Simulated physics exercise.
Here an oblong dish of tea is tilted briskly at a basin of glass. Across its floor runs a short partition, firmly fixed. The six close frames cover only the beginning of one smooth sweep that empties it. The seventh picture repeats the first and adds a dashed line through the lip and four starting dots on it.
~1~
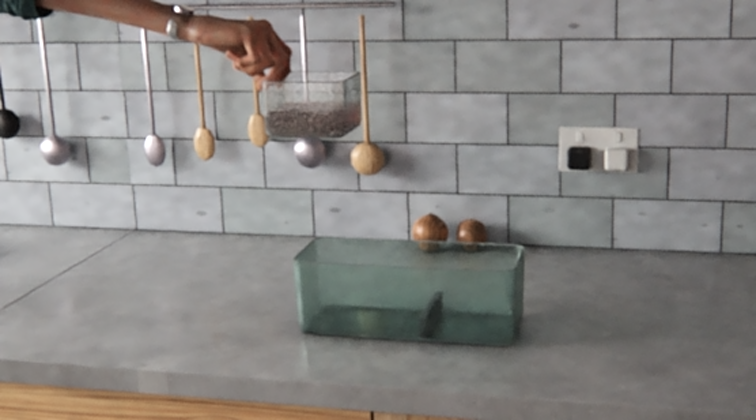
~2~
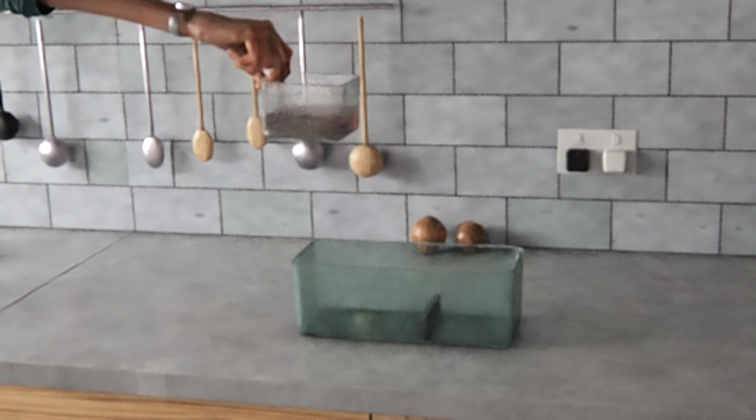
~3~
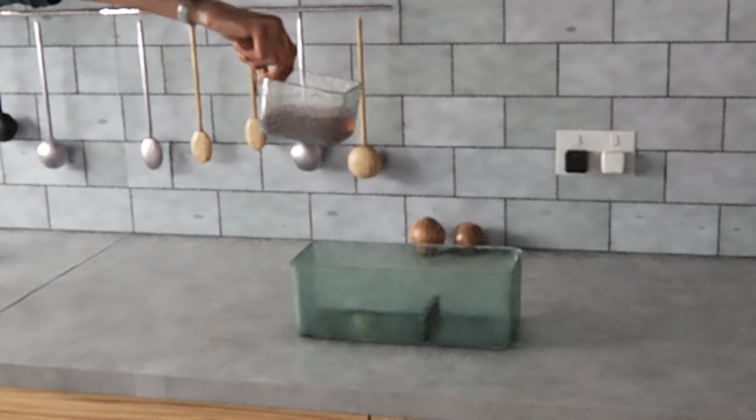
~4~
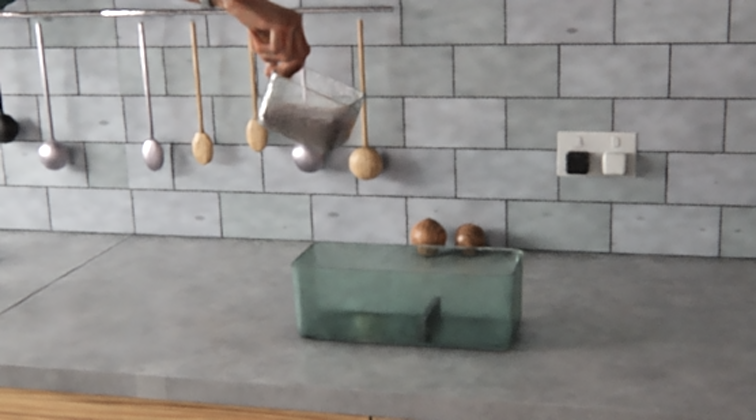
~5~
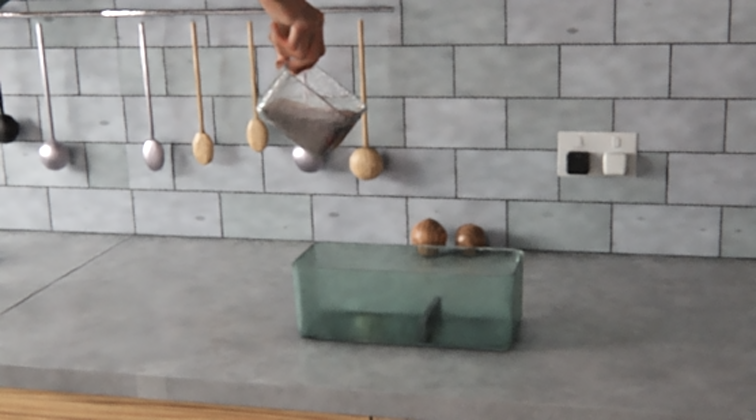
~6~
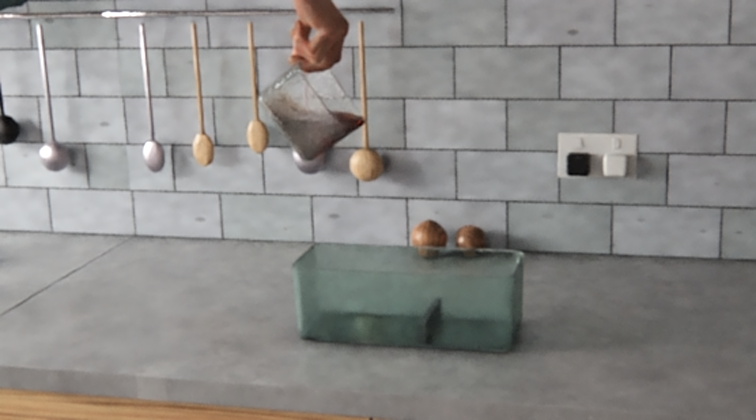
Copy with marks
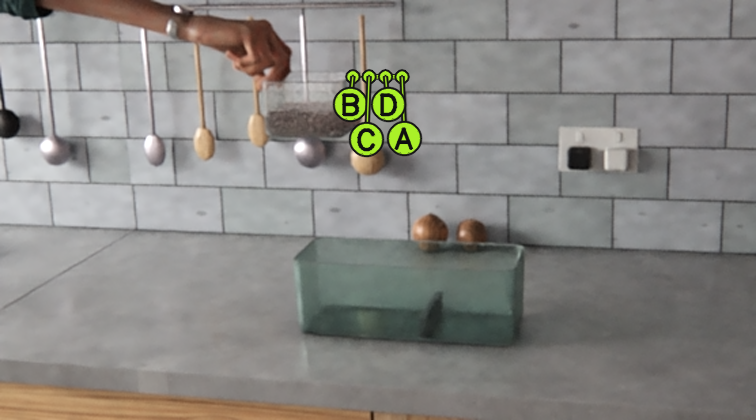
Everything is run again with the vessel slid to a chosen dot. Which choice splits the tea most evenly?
Dot D.
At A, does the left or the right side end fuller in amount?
The right one.
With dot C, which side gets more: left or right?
More ends on the left.
In lime, A at (402, 76); B at (352, 76); C at (369, 76); D at (385, 76).
With A, about 18 % ends left of the wall and 79 % right of it; 3 % is lost outside.
With B, about 78 % ends left of the wall and 14 % right of it; 8 % is lost outside.
With C, about 83 % ends left of the wall and 13 % right of it; 3 % is lost outside.
With D, about 43 % ends left of the wall and 53 % right of it; 3 % is lost outside.
